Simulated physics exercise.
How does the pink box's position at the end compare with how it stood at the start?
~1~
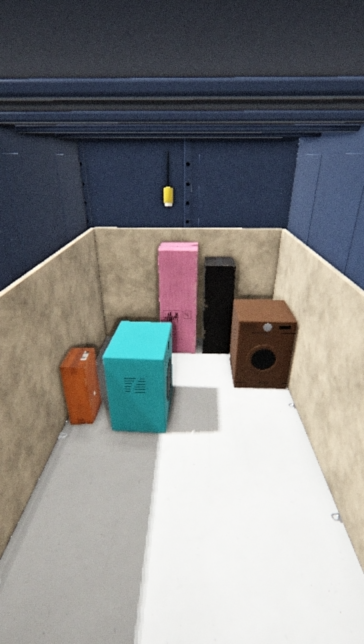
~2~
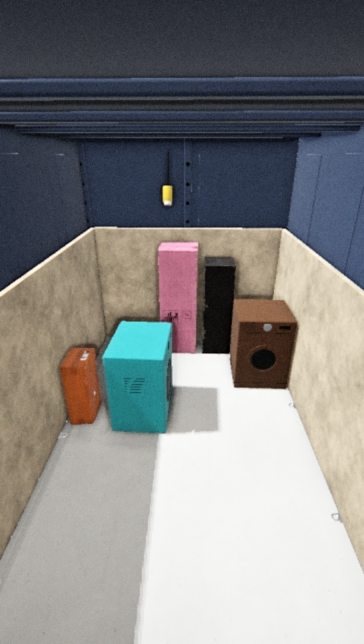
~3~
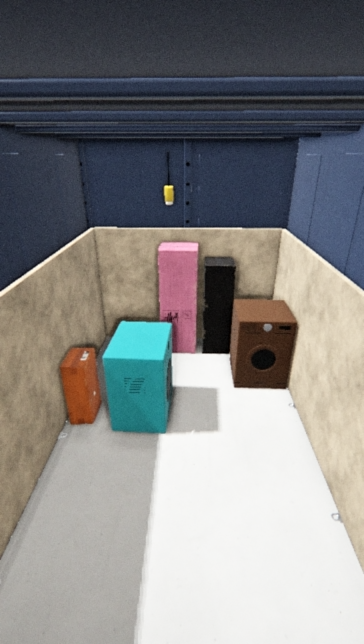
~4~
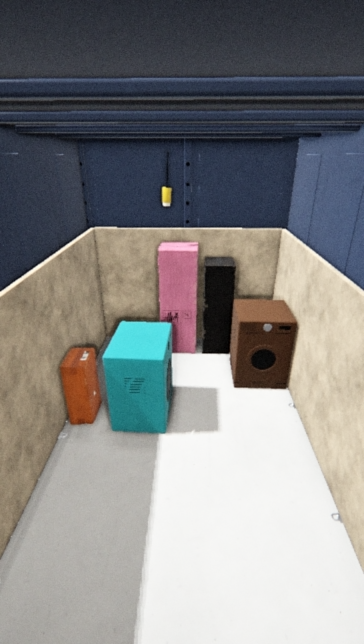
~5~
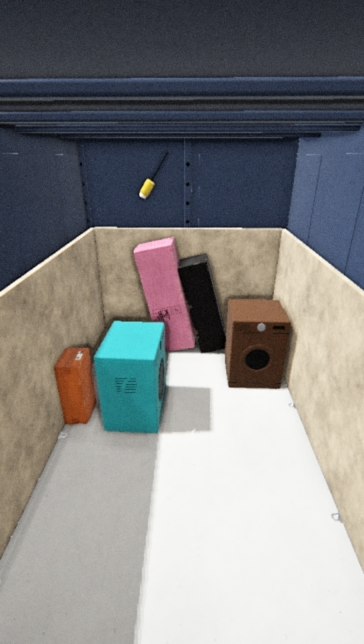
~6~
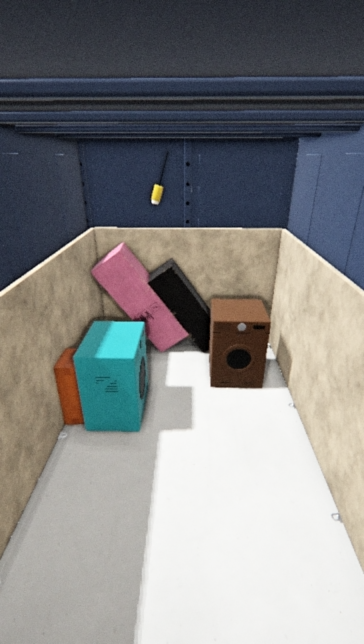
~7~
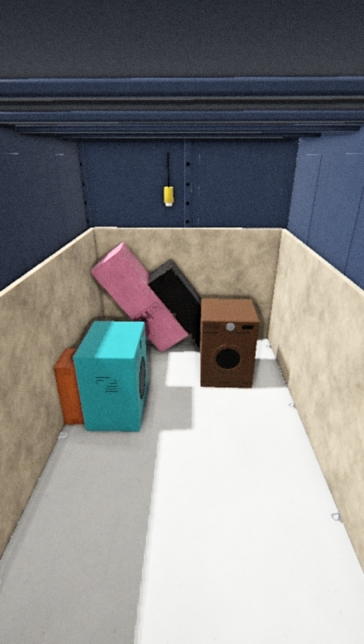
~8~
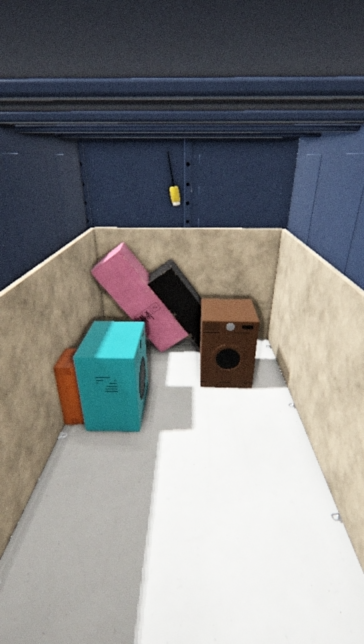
At the start the pink box stands upright near the back of the load bay, but by the end it is leaning sharply to the left.
